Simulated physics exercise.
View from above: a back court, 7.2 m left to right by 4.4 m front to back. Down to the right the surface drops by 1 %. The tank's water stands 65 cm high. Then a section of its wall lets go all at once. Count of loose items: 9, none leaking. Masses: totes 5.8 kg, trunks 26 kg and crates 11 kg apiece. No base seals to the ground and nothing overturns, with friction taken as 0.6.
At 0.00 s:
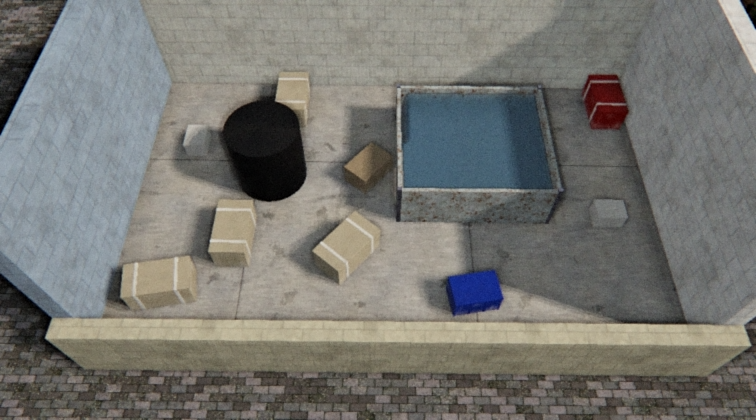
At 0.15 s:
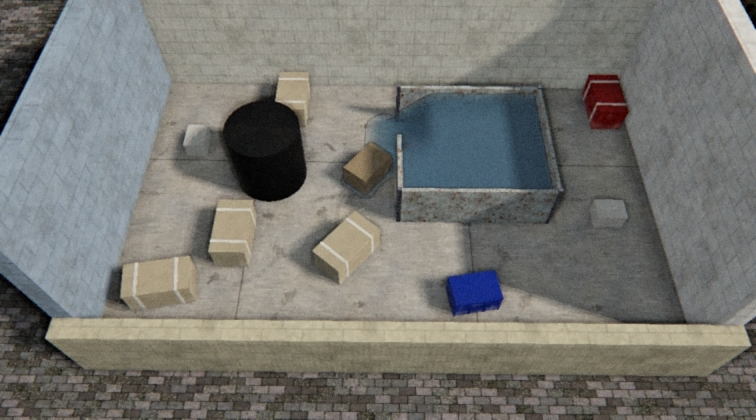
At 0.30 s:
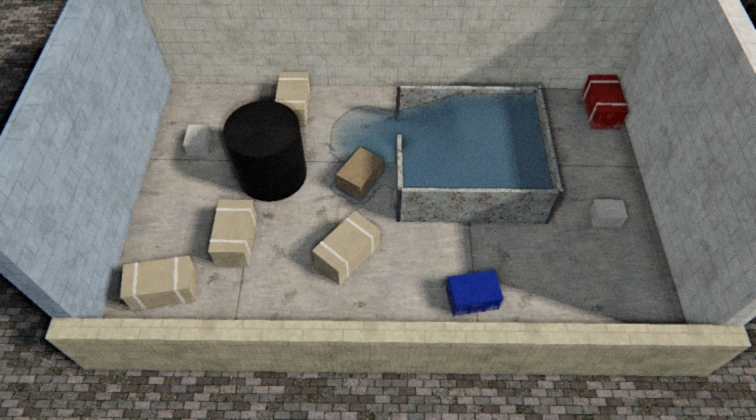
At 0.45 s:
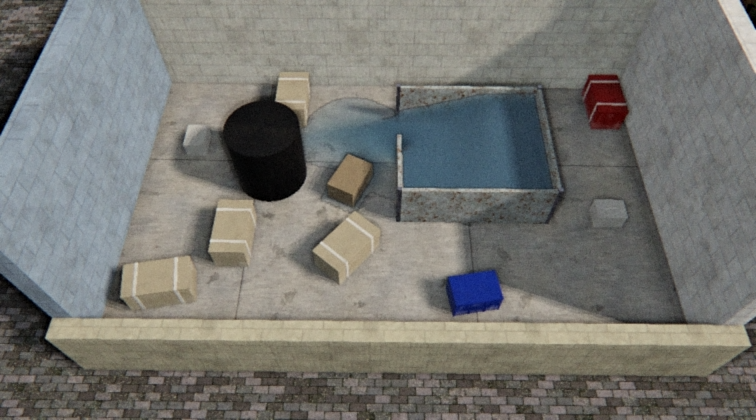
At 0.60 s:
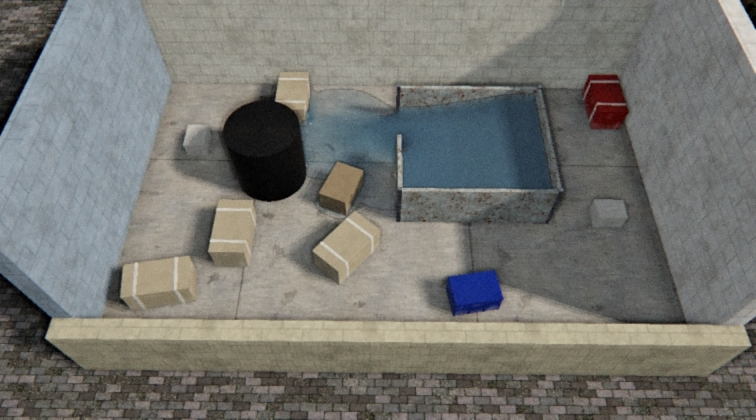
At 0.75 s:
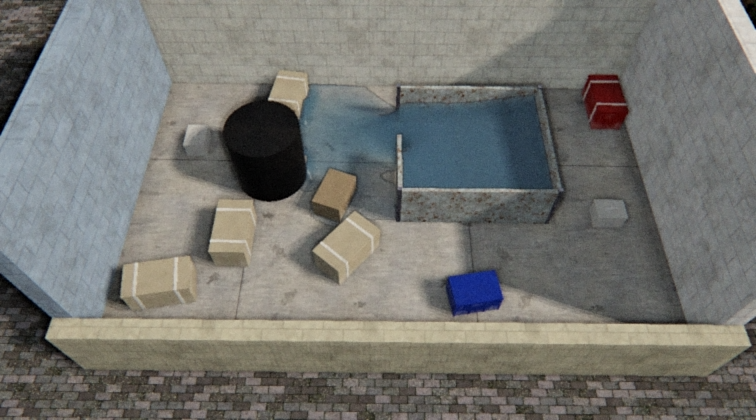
Water poured out through a gap in the left side of a stone tank and spread across the courtyard floor toward the black drum, pushing a brown box leftward and then slightly nudging a tan one behind.
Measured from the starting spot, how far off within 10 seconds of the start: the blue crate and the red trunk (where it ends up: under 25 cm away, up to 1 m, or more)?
Well, the blue crate goes a great distance, and as for the red trunk, it remains nearly still.
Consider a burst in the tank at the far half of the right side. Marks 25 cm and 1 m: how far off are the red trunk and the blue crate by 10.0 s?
In that case the red trunk winds up well away while the blue crate winds up well away.
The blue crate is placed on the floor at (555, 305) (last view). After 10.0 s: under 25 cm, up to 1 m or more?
Short answer: It drifts a great distance.
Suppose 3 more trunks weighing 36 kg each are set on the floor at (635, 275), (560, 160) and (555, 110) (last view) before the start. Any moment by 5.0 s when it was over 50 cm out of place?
One by one: Below the mark, below the mark, below the mark.
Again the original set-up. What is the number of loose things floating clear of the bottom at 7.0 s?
Answer: 4.
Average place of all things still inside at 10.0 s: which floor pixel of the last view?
Mean floor pixel: About (531, 216).
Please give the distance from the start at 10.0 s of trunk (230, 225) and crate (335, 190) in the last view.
In turn: 300 cm, 60 cm.
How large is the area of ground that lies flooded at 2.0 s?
Somewhere around 13 m2, roughly.
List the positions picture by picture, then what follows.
The first frame shows the blue crate at (475, 288) rests on the ground; the red trunk at (608, 93), on the bottom; 3.5 m2 under water; 0 of 9 have shifted.
The second frame shows the blue crate at (475, 288), on the bottom; the red trunk at (608, 93), on the bottom; 4.0 m2 under water; 0 of 9 have shifted.
The third frame shows the blue crate at (475, 288), on the bottom; the red trunk at (608, 93) rests on the ground; 4.7 m2 under water; 1 of 9 have shifted.
The fourth frame shows the blue crate at (475, 288) rests on the ground; the red trunk at (608, 93) rests on the ground; water covers 5.6 m2; 1 of 9 have shifted.
The fifth frame shows the blue crate at (475, 288) rests on the ground; the red trunk at (608, 93), on the bottom; water covers 6.4 m2; 1 of 9 have shifted.
The sixth frame shows the blue crate at (475, 288), on the bottom; the red trunk at (608, 93) rests on the ground; 7.0 m2 under water; 2 of 9 have shifted.
After 2.0 s the blue crate is near (475, 288), 0.0 m from its start, aground; the red trunk is near (608, 93), 0.0 m from its start, aground; 1 afloat.
After 4.5 s the blue crate is near (475, 288), 0.0 m from its start, aground; the red trunk is near (608, 93), 0.0 m from its start, aground; 3 afloat.
After 7.0 s the blue crate is near (565, 264), 1.2 m from its start, aground; the red trunk is near (608, 93), 0.0 m from its start, aground; 4 afloat.
After 10.0 s the blue crate is near (649, 226), 2.5 m from its start, afloat; the red trunk is near (606, 88), 0.1 m from its start, afloat; 6 afloat.
